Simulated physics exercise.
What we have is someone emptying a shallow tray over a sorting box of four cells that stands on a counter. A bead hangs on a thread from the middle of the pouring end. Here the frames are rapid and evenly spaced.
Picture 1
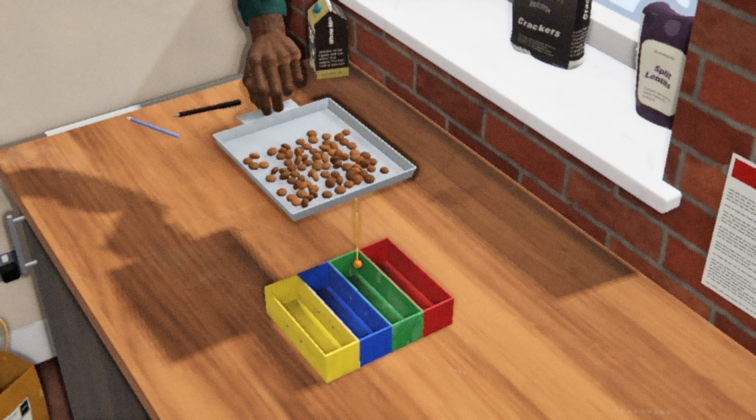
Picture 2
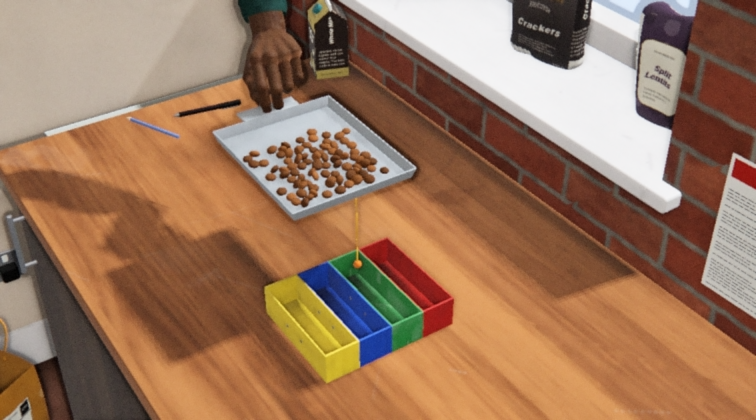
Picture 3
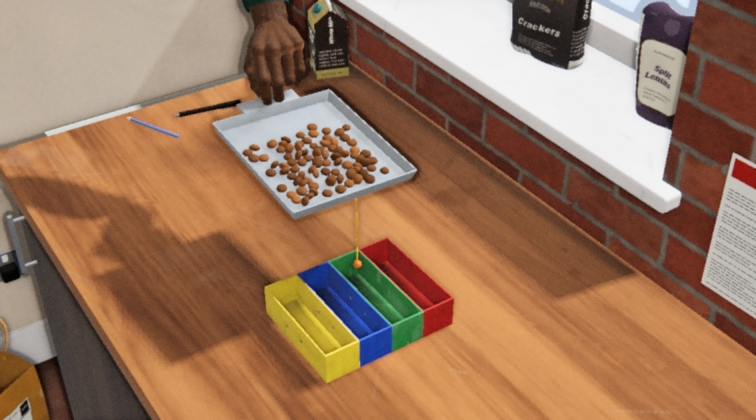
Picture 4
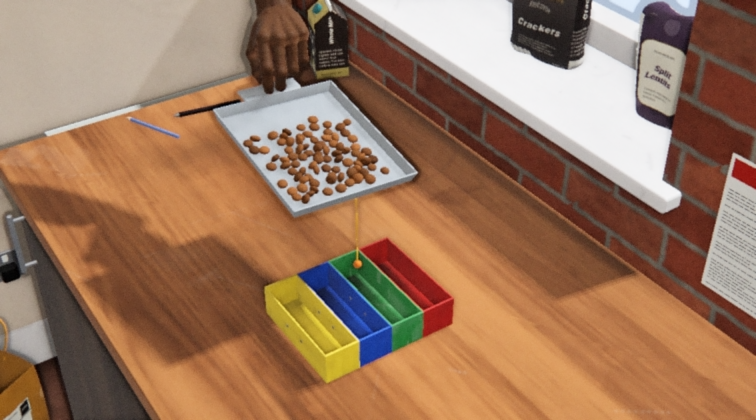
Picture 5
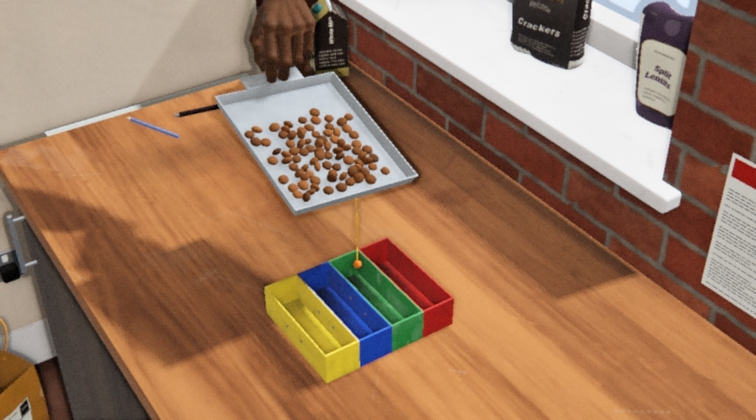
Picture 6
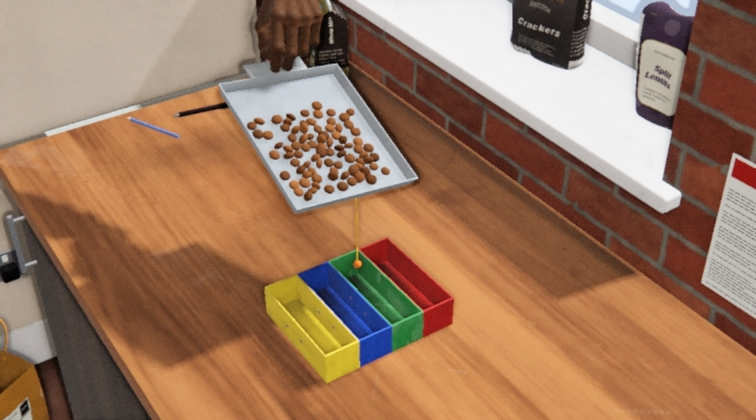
A shallow pale grey tray of small brown pieces tilts gradually on a wooden counter seen from above at an angle, beside a brick wall and white windowsill. A hand in a green sleeve grips its far end, above a box with yellow, blue, green and red cells, an orange bead hanging between. The hand raises that end, the near right corner lowest, while the camera stays still.
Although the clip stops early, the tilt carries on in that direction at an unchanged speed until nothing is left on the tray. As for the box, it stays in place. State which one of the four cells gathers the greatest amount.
It is the red cell.
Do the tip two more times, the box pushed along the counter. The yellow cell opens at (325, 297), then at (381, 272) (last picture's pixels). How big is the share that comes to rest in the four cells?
Try 1: Some 90 %; try 2: Some 90 %.
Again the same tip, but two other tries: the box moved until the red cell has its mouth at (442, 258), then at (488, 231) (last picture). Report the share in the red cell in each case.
20, then 0 %.
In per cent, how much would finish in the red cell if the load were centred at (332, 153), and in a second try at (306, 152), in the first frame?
It comes to about 40 per cent the first time and about 40 per cent the second.
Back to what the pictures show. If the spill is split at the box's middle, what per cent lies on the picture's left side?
Estimate: About 0 percent.
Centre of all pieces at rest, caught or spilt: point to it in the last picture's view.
Close to (412, 298).
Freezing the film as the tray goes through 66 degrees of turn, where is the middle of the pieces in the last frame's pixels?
Roughly at (378, 180).
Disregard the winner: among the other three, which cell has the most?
Number two is the cell in green.
Just after the last frame, tray tipped steeply; the larger part on the tray; about a tenth falling or outside the box.
A moment on, tray tipped past a quarter turn; just a few on the tray; roughly a third in the red cell; roughly a quarter in the green cell; just a few in the blue cell; roughly a third falling or outside the box.
Further on, tray tipped past a quarter turn; roughly half in the red cell; roughly a quarter in the green cell; just a few in the blue cell; roughly a third falling or outside the box.
When it is over, tray tipped past a quarter turn; roughly half in the red cell; roughly a quarter in the green cell; just a few in the blue cell; not one in the yellow cell; roughly a third outside the box.
